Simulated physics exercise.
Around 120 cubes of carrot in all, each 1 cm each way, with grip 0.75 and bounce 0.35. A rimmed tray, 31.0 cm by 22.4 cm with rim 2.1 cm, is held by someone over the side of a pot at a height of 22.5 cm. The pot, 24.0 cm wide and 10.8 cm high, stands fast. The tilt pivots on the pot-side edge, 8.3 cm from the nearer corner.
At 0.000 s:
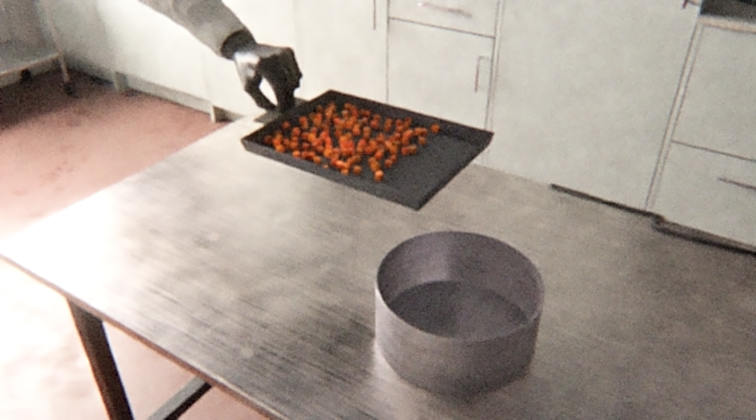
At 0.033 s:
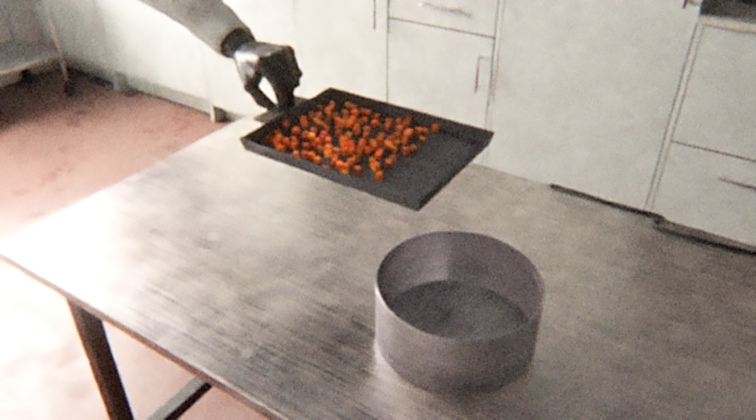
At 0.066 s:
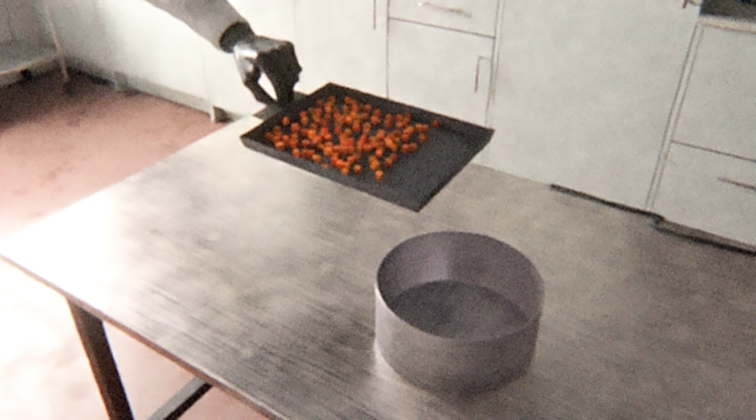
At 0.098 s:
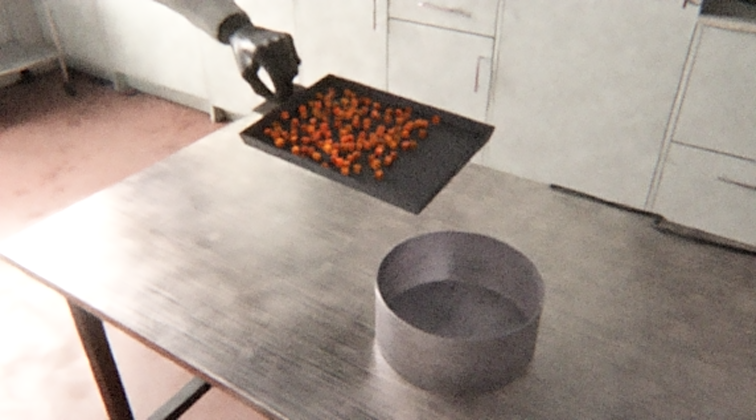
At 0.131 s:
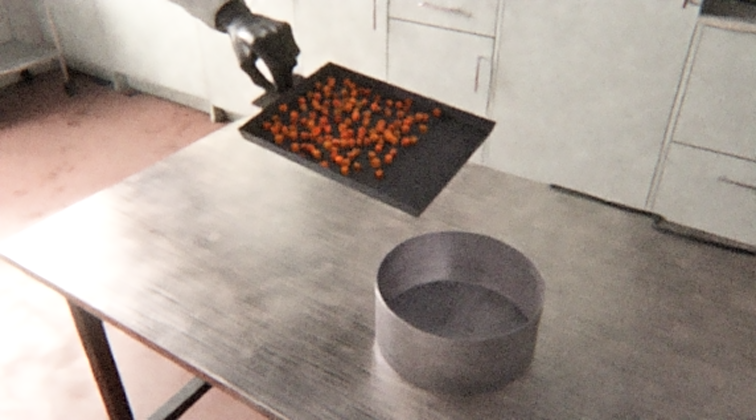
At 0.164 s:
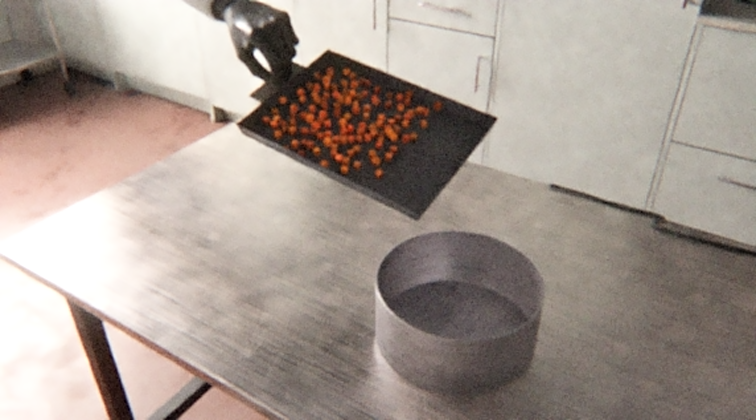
A gloved hand gradually tilts a dark tray of orange carrot cubes above a round pot.
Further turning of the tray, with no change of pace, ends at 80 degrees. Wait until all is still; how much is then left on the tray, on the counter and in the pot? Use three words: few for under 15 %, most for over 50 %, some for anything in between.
Tray: Few; counter: Some; pot: Most.
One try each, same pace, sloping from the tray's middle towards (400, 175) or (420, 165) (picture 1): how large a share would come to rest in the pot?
Approximately 90 percent, then 65 percent.
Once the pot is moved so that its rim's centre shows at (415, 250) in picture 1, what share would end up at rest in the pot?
65 %.
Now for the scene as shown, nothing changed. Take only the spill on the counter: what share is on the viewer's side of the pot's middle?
I'd put it at around 100 per cent.
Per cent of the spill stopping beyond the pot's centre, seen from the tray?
That comes to roughly 30 percent.
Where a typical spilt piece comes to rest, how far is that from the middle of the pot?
Distance: Around 26 cm.
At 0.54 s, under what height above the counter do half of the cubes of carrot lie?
The halfway mark is near 28 cm.
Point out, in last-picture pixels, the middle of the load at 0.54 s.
Around (353, 150).
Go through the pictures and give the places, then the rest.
Tray tilt 0 degrees, front corners at (244, 138) and (418, 197); middle of the pieces at (348, 136); pot at (460, 279), in the first frame.
Tray tilt 1 degrees, front corners at (243, 138) and (418, 198); middle of the pieces at (348, 135), in the second frame.
Tray tilt 3 degrees, front corners at (243, 136) and (418, 200); middle of the pieces at (348, 133), in the third frame.
Tray tilt 6 degrees, front corners at (242, 132) and (418, 203), lowest corner right front; middle of the pieces at (348, 128), in the fourth frame.
Tray tilt 10 degrees, front corners at (241, 128) and (418, 207), lowest corner right front; middle of the pieces at (348, 123), in the fifth frame.
Tray tilt 15 degrees, front corners at (240, 123) and (418, 210), lowest corner right front; middle of the pieces at (348, 117); pot at (460, 279). The tray's pace is about 145 degrees a second, in the sixth frame.
Then, at 0.39 s, tilt 48 degrees; the tray holds 100 %, the pot 0 %.
After 0.54 s, tilt 70 degrees; the tray holds 100 %, the pot 0 %.
Then, at 0.82 s, tilt 80 degrees; the tray holds 15 %, the pot 45 %.
By 2.0 s all is still; tray 5 %, counter 35 %, pot 65 %.
